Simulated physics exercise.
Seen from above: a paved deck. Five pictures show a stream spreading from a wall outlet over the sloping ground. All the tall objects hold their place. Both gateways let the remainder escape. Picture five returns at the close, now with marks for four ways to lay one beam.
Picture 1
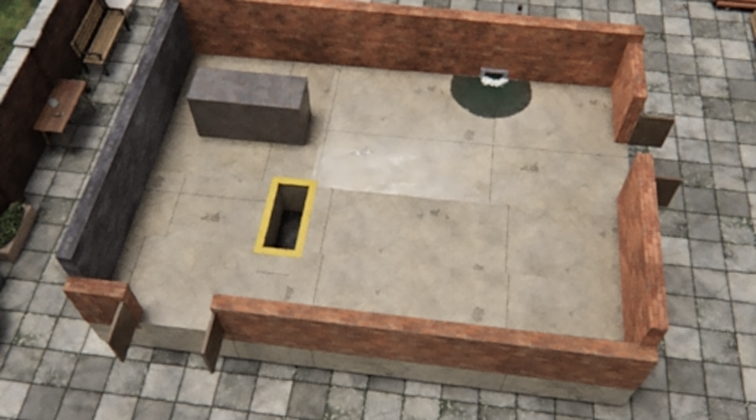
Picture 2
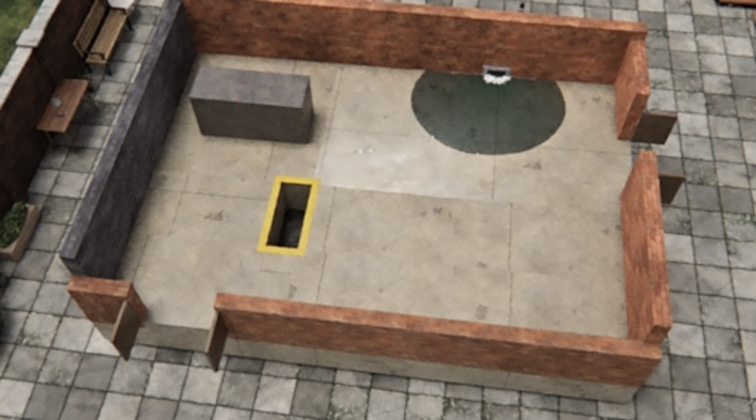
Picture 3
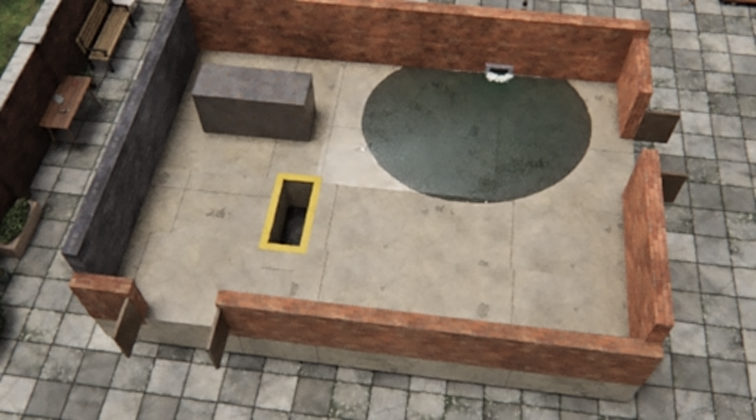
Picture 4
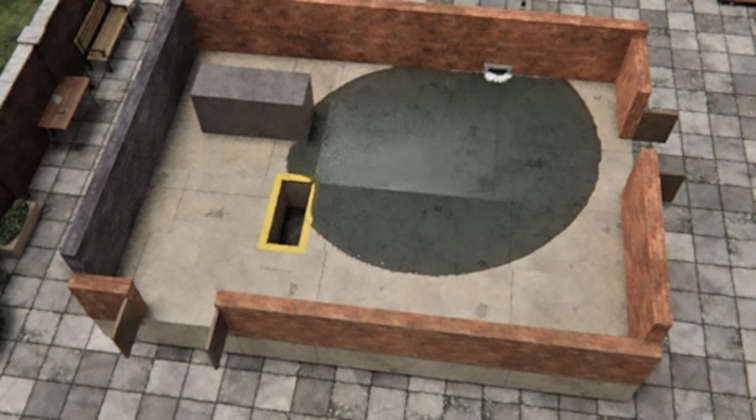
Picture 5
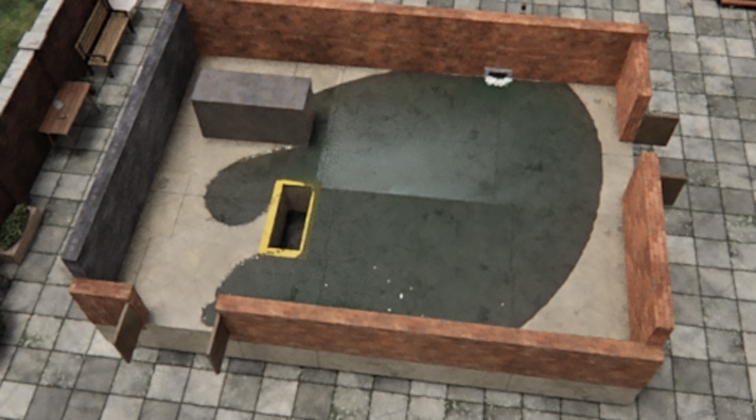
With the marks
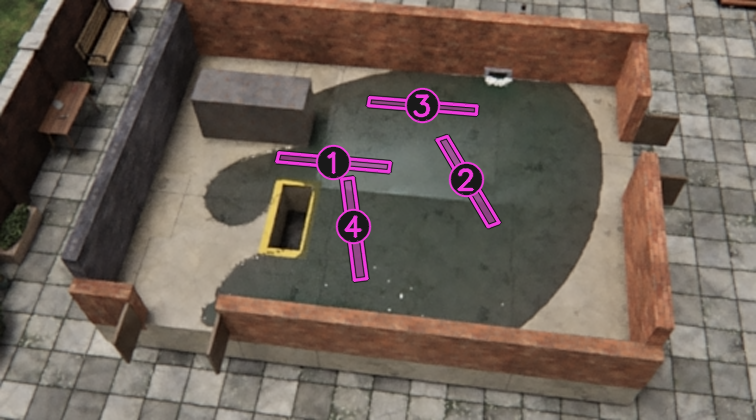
We see a walled paved deck from above as dark water spreads from an outfall at the back wall, widening across the floor toward the front and left, passing a grey block and surrounding the yellow-edged drain, which takes in water.
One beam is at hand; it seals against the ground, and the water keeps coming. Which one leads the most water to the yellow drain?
Position 2 does it best.
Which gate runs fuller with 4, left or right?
The left one.
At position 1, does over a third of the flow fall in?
No, it does not.
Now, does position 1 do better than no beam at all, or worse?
Position 1 is worse.
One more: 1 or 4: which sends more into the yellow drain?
The answer is 4.
On the marked copy, 1 from (277, 157) to (389, 167); 2 from (442, 138) to (493, 224); 3 from (369, 101) to (476, 110); 4 from (347, 178) to (360, 279).
With 1, about 16 % of the stream goes into the yellow drain, about 84 % out by the gates.
With 2, about 28 % of the stream goes into the yellow drain, about 71 % out by the gates.
With 3, about 17 % of the stream goes into the yellow drain, about 83 % out by the gates.
With 4, about 21 % of the stream goes into the yellow drain, about 78 % out by the gates.
